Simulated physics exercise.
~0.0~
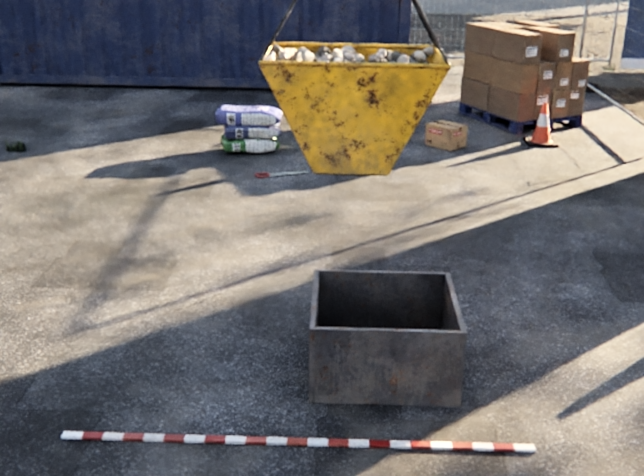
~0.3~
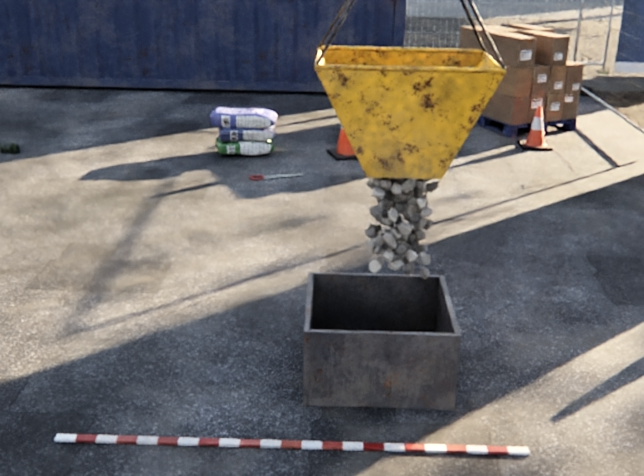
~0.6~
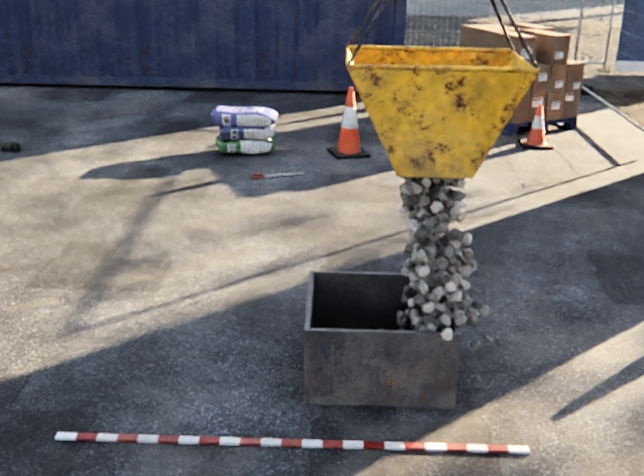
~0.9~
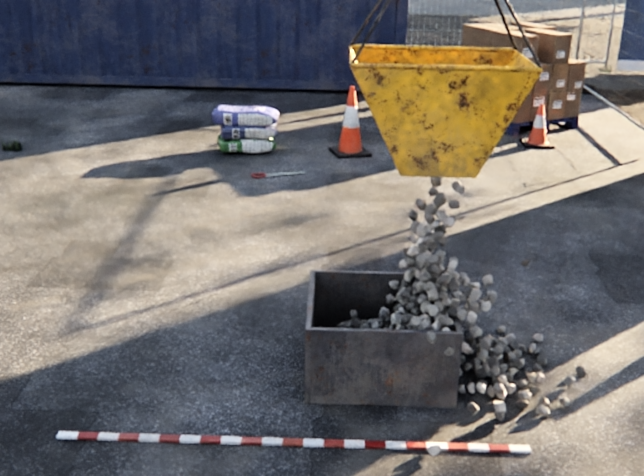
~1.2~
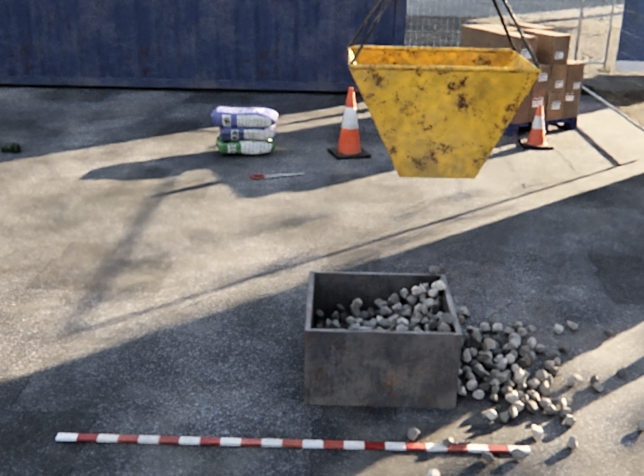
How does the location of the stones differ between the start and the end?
At the start the stones are up in the yellow skip. By the end they are lower down and further right, most of them in the bin and the rest scattered on the ground, mainly to its right.
